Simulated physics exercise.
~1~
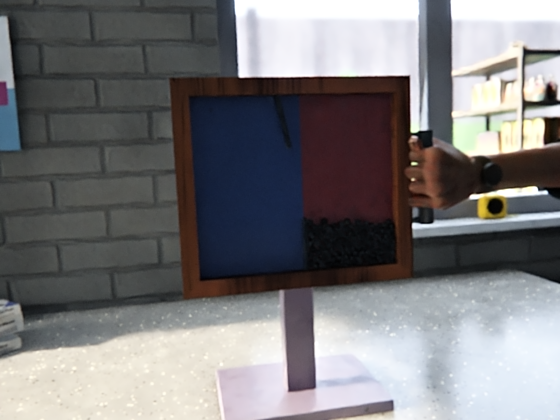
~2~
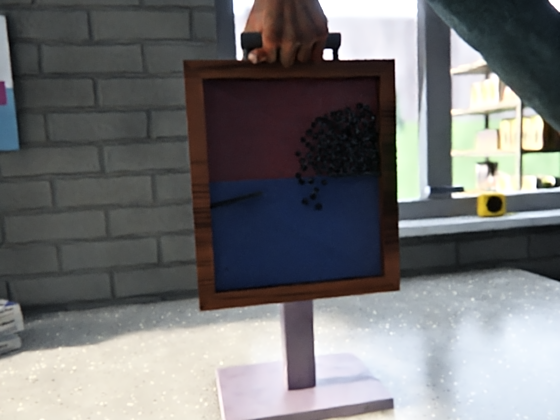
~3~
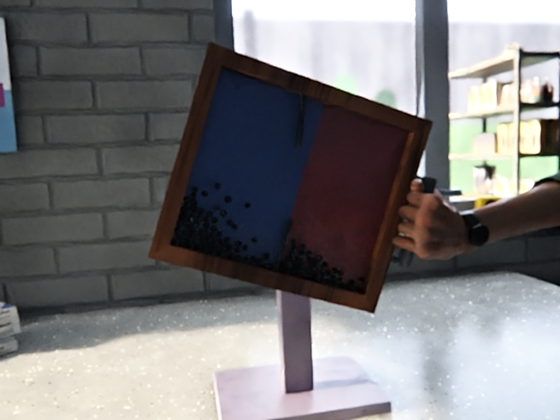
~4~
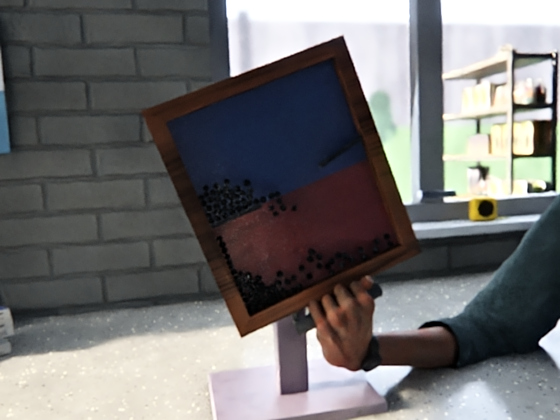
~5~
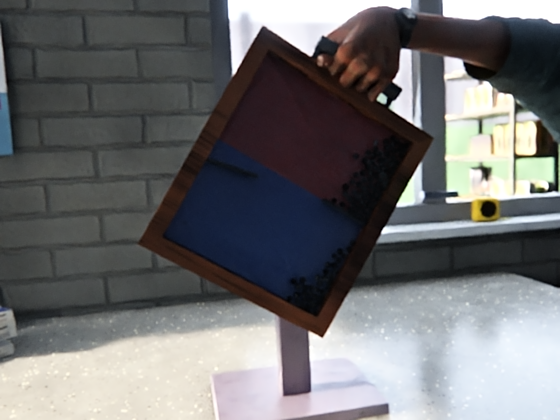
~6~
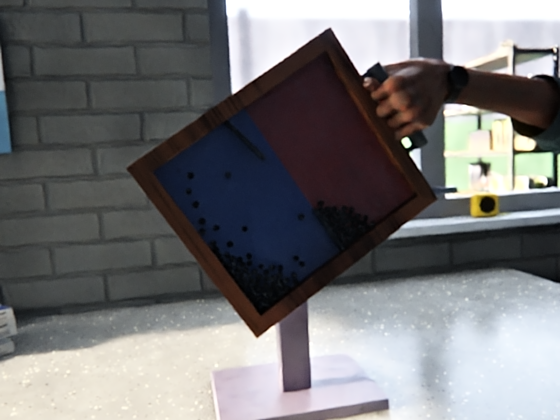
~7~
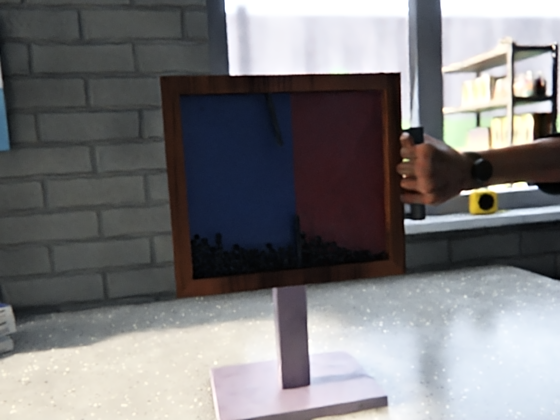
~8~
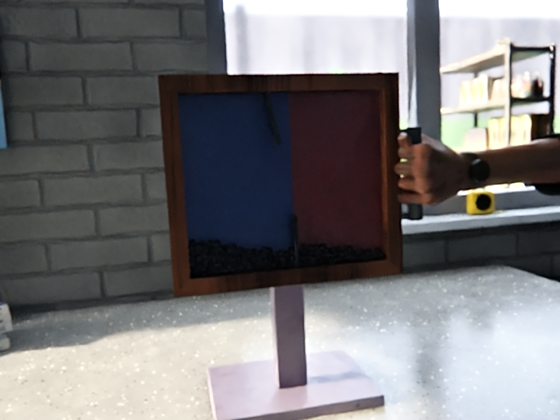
Hand turning a framed red and blue case back and forth, black beads tumbling inside and settling mostly on the blue side.
